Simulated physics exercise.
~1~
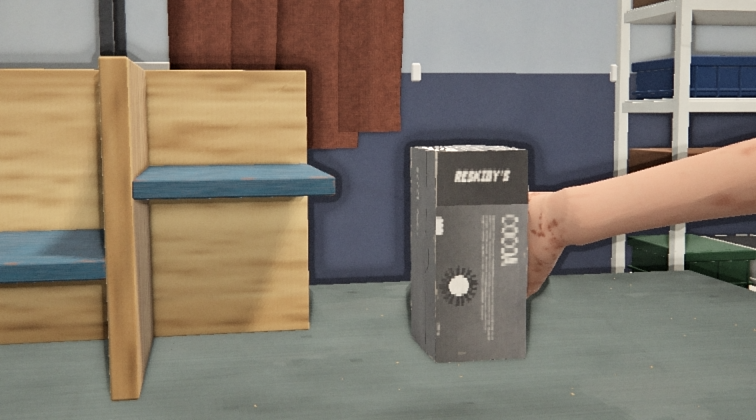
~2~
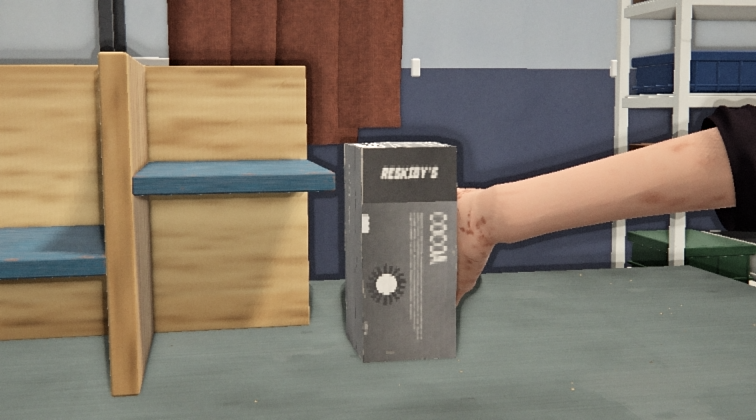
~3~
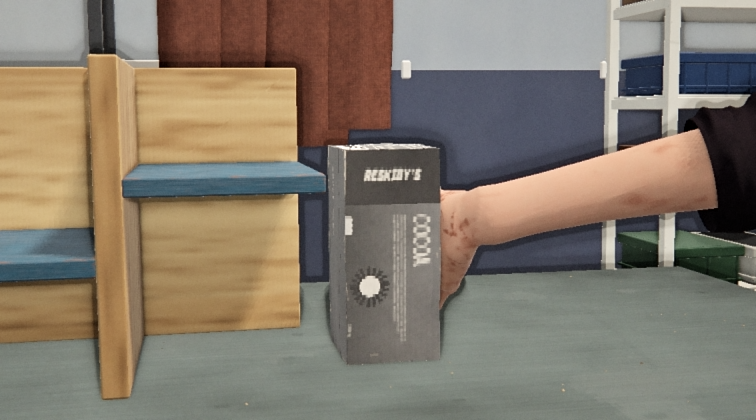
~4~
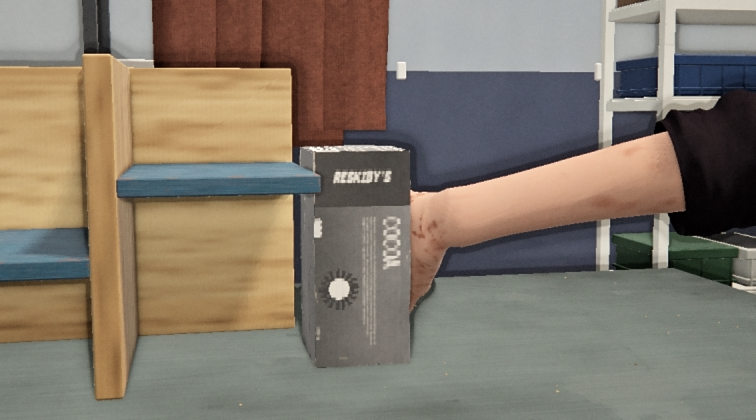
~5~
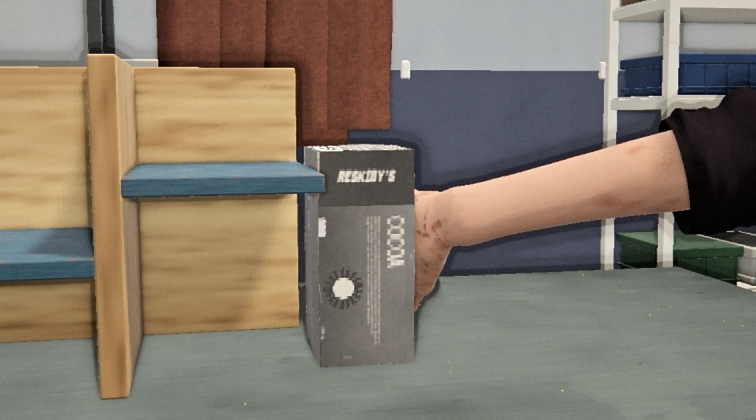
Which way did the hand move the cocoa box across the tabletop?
The hand moved the grey box to the left, toward the wooden unit with the blue ledges.
